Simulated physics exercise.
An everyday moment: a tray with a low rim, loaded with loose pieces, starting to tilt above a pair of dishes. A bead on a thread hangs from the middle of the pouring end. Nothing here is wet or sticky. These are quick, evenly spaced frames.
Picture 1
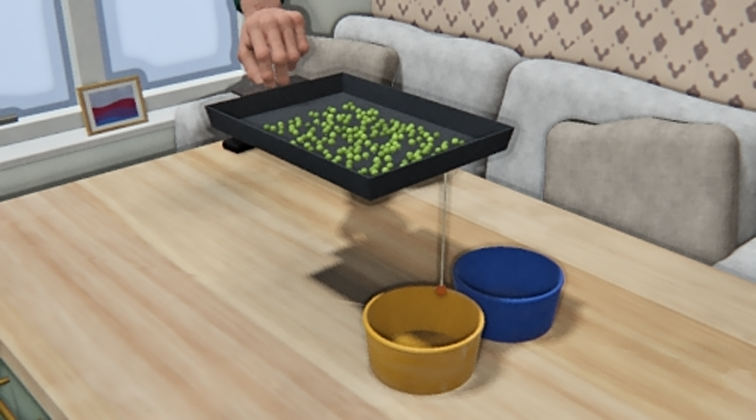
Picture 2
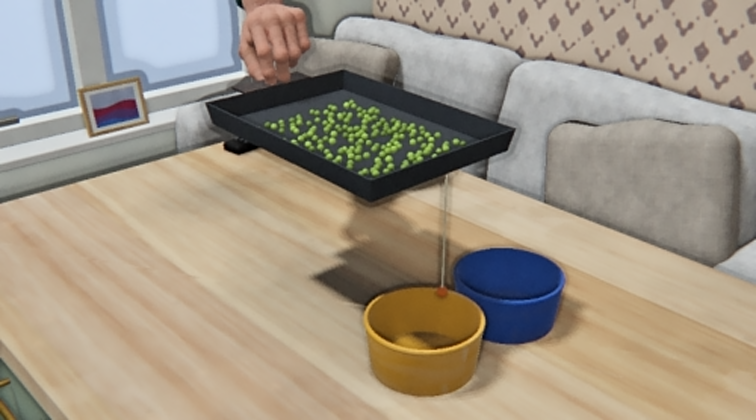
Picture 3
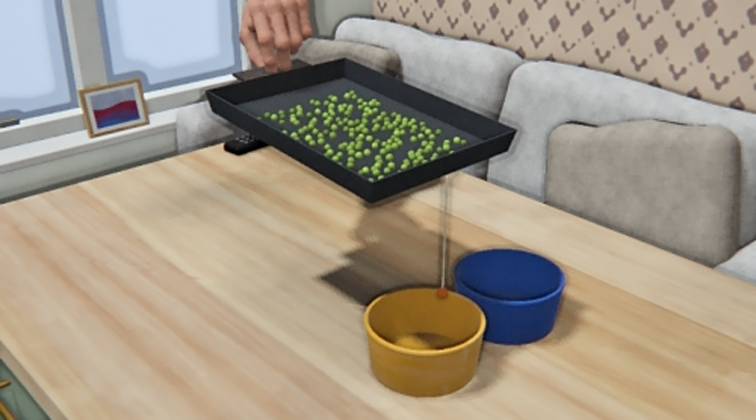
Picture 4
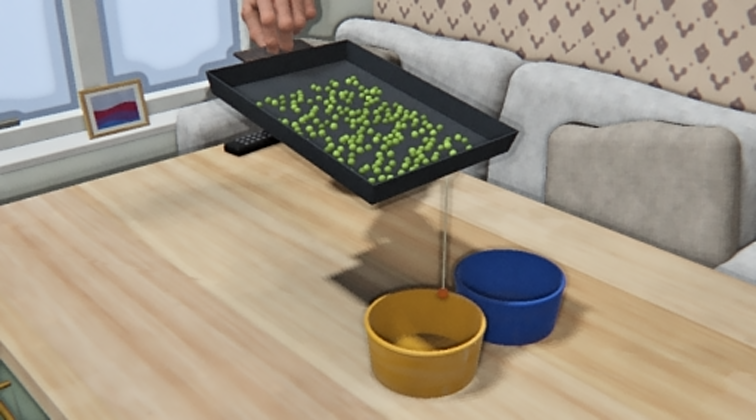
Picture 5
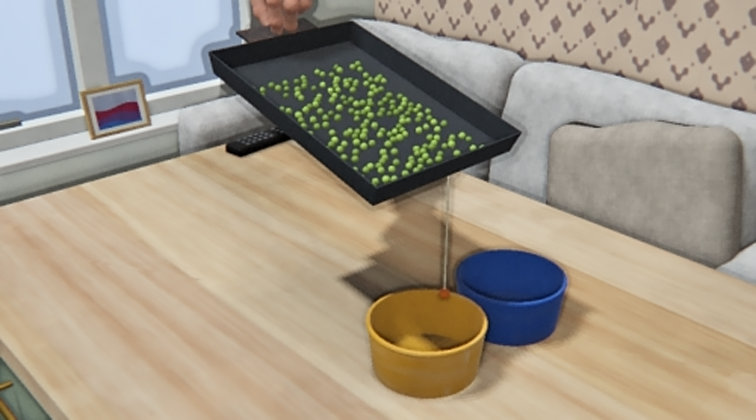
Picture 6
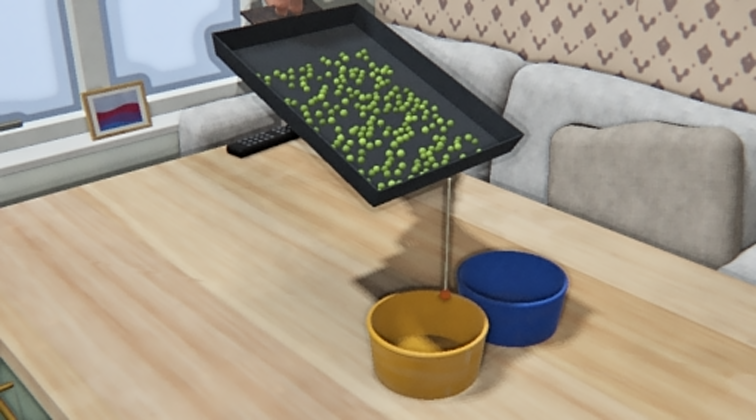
In the video, a hand holds a dark rectangular tray of green peas above a yellow bowl and a blue bowl on a wooden table, then raises the tray's far end, tilting it gradually steeper toward the bowls.
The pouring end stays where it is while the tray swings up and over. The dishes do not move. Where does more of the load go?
More goes to the left dish.
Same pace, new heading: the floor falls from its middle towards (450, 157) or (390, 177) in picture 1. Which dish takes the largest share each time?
First the right dish, then the dish on the left.
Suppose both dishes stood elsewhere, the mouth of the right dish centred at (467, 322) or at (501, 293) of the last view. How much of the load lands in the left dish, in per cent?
First some 20, then 50 per cent.
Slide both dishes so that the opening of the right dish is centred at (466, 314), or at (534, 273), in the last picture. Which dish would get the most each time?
In turn: The right-hand dish; the left one.
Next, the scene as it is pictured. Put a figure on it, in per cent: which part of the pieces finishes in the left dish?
Near 30 %.
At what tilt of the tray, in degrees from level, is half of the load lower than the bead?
Around 115° of tilt.
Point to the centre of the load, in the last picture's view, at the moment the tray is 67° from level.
Close to (434, 172).
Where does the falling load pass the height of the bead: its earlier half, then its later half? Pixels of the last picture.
At about (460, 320), then at (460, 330).
Just after the last frame, tray tipped steeply; almost all on the tray; just a few in the air.
A moment on, tray tipped past a quarter turn; roughly a third on the tray; about a tenth in the left dish; about a tenth outside both; roughly half in the air.
Further on, tray tipped past a quarter turn; roughly a quarter in the left dish; roughly two thirds outside both.
When it is over, tray tipped past a quarter turn; roughly a quarter in the left dish; not one in the right dish; roughly two thirds outside both.
